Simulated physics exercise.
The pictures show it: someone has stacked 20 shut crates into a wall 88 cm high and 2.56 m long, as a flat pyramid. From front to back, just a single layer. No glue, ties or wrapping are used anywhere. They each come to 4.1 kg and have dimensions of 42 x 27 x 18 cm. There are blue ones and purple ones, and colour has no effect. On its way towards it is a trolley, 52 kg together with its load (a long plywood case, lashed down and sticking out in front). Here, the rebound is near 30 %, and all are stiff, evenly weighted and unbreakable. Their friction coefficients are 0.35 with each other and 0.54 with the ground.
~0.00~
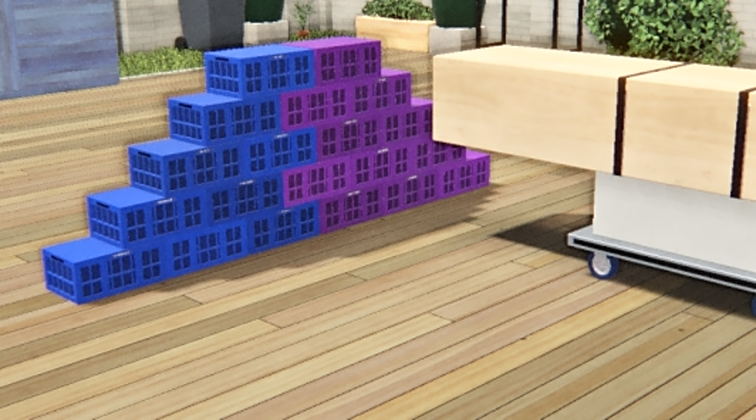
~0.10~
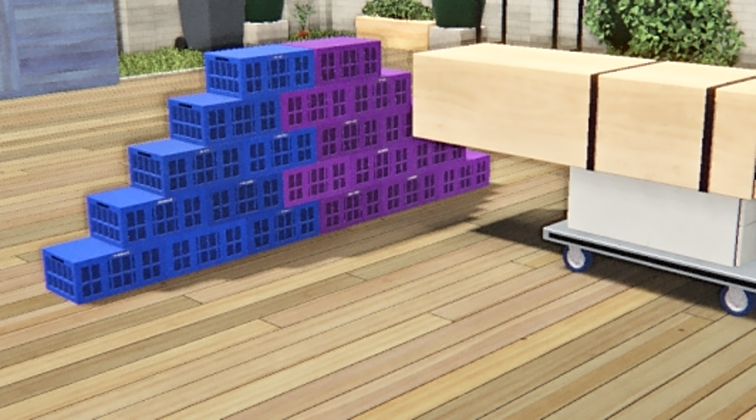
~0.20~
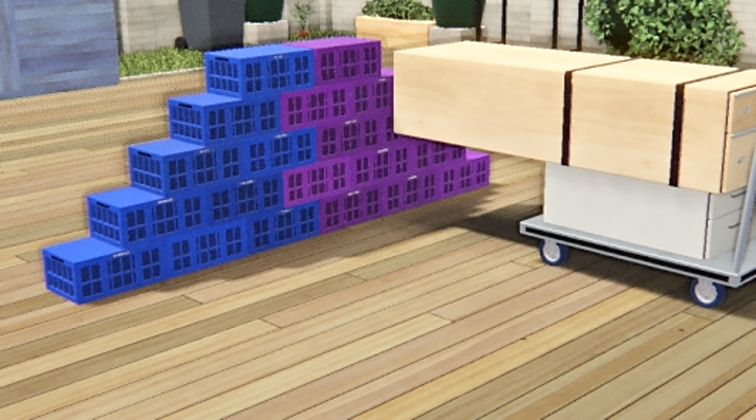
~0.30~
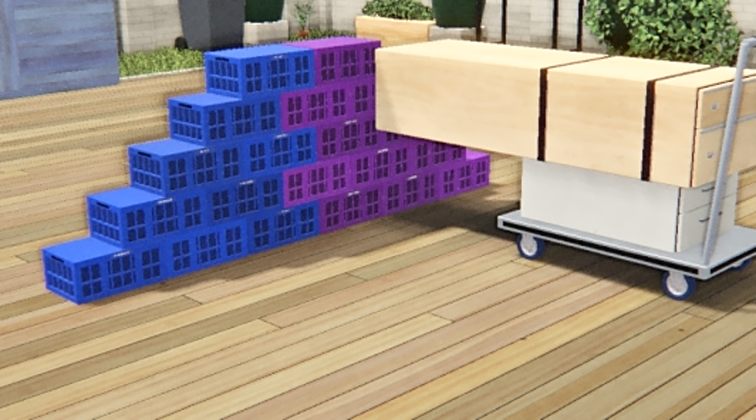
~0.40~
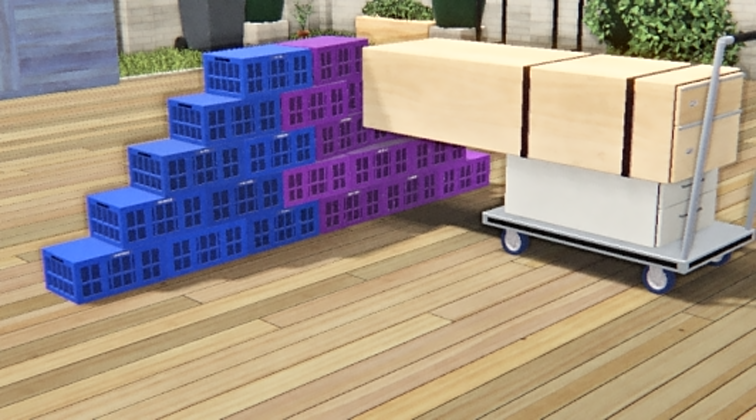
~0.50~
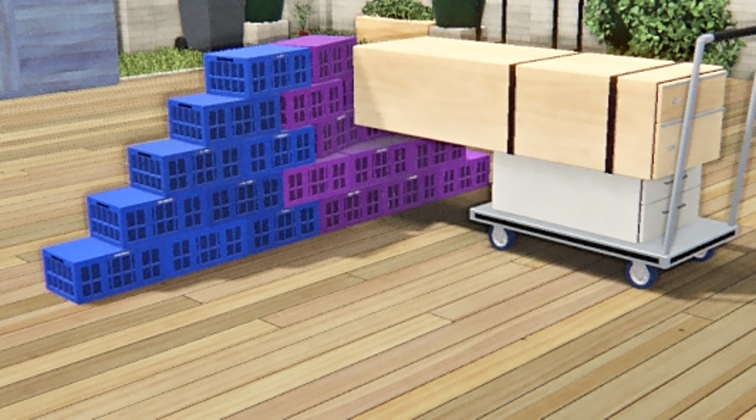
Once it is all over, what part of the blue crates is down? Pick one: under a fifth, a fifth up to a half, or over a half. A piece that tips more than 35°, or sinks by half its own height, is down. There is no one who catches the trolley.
Under a fifth.
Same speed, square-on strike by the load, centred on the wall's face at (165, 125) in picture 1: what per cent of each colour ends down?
Down at the end: Purple 0 percent, blue 30 percent.
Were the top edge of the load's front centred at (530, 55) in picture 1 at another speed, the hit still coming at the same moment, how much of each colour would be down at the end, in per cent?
You'd end up with purple at 50 per cent down and blue at 10 per cent.
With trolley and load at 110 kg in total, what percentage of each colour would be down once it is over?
Result: Purple 50, blue 10 %.
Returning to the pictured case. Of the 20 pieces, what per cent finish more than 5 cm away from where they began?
Fraction: 40 %.
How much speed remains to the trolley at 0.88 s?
Speed: Near 0.6 m/s.
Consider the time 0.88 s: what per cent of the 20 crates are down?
10 percent by then.
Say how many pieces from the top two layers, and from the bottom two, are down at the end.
That's 4 up top and 1 at the bottom.
Around 0.88 s, load 39 cm past the wall's line, still rolling; none of the 9 blue crates down (2 of 20 in all colours); top blue crate tipped 18°; top purple crate tipped 21°, 53 mm lower.
Around 1.30 s, load 61 cm past the wall's line, still rolling; 1 of the 9 blue crates down (7 of 20 in all colours); top blue crate tipped 49°, 14 cm lower; top purple crate on its side.
Finally (3.4 s), load 84 cm past the wall's line, stopped; 1 of the 9 blue crates down (7 of 20 in all colours); top blue crate on its side; top purple crate on its side. That is 11 per cent. Seen by the last camera, middles, top blue crate near (218, 141), top purple crate near (108, 155).
